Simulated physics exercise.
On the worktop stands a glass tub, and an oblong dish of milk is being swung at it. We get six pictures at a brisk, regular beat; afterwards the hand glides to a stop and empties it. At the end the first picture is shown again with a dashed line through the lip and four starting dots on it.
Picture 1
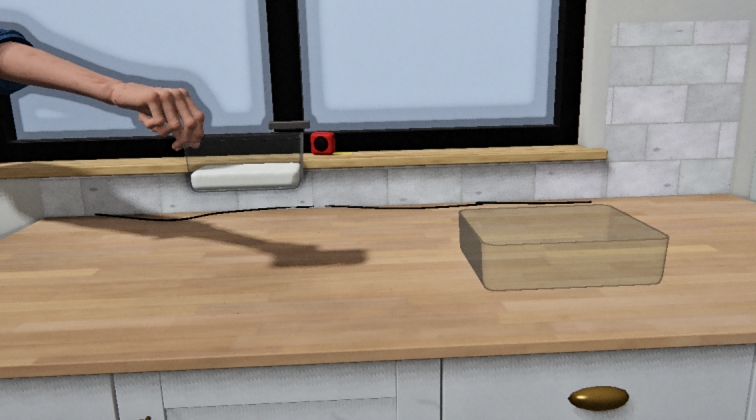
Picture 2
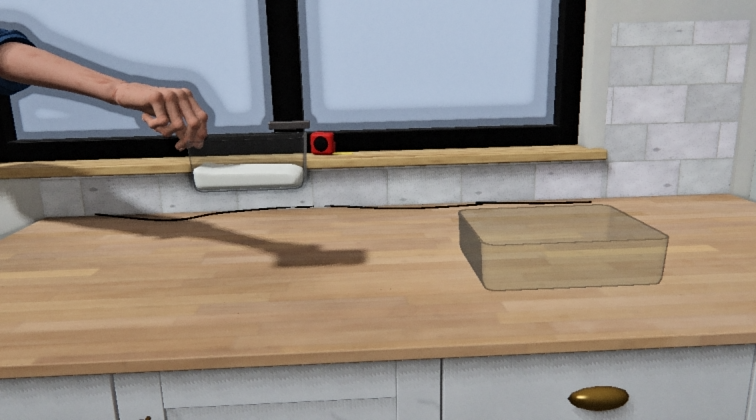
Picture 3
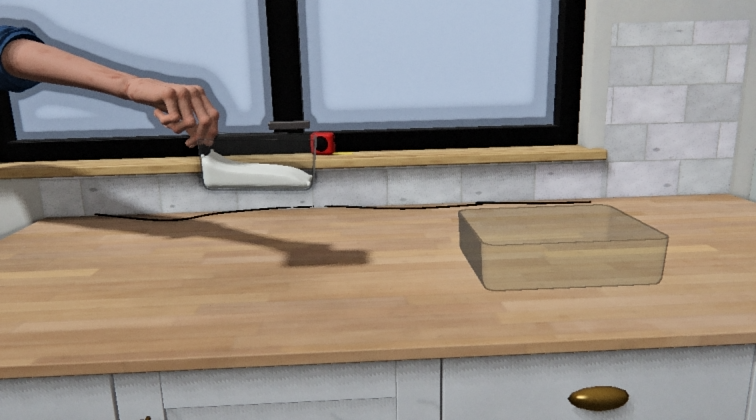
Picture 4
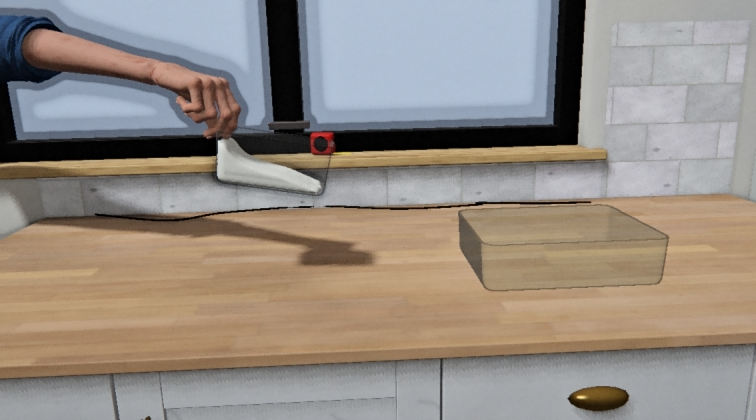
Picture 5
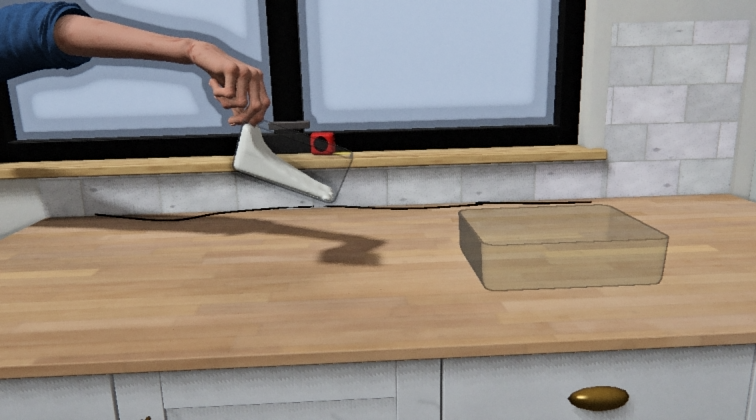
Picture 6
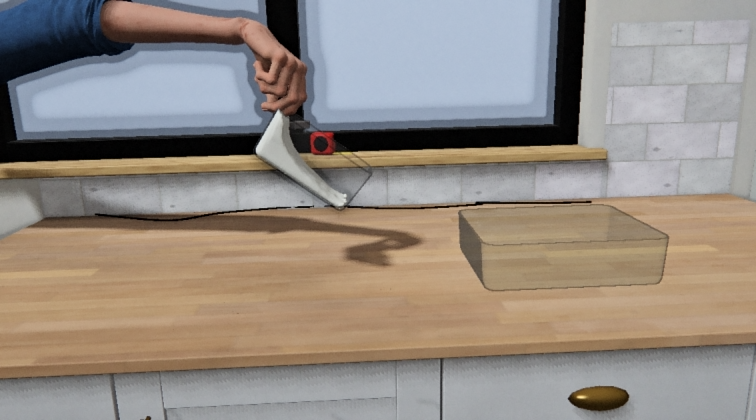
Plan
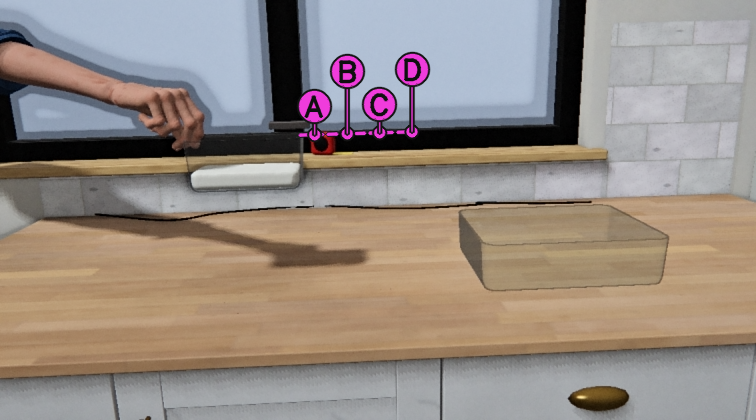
The video shows a hand holding a clear oblong dish of milk above a wooden worktop, left of an empty glass tub; the hand moves right, tilting the dish increasingly toward the tub as the milk slants inside.
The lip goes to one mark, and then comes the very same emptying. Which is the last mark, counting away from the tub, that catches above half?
B.
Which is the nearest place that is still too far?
A it is.
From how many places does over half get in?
Three.
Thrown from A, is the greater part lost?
Yes, it does.
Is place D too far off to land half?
No.
On the marked copy, A at (314, 134); B at (347, 133); C at (379, 132); D at (412, 131).
Choosing A, about 24 % lands in the tub, 71 % falls short and 5 % goes beside or beyond.
Choosing B, about 68 % lands in the tub, 25 % falls short and 8 % goes beside or beyond.
Choosing C, about 85 % lands in the tub, 3 % falls short and 11 % goes beside or beyond.
Choosing D, about 80 % lands in the tub, 2 % falls short and 18 % goes beside or beyond.
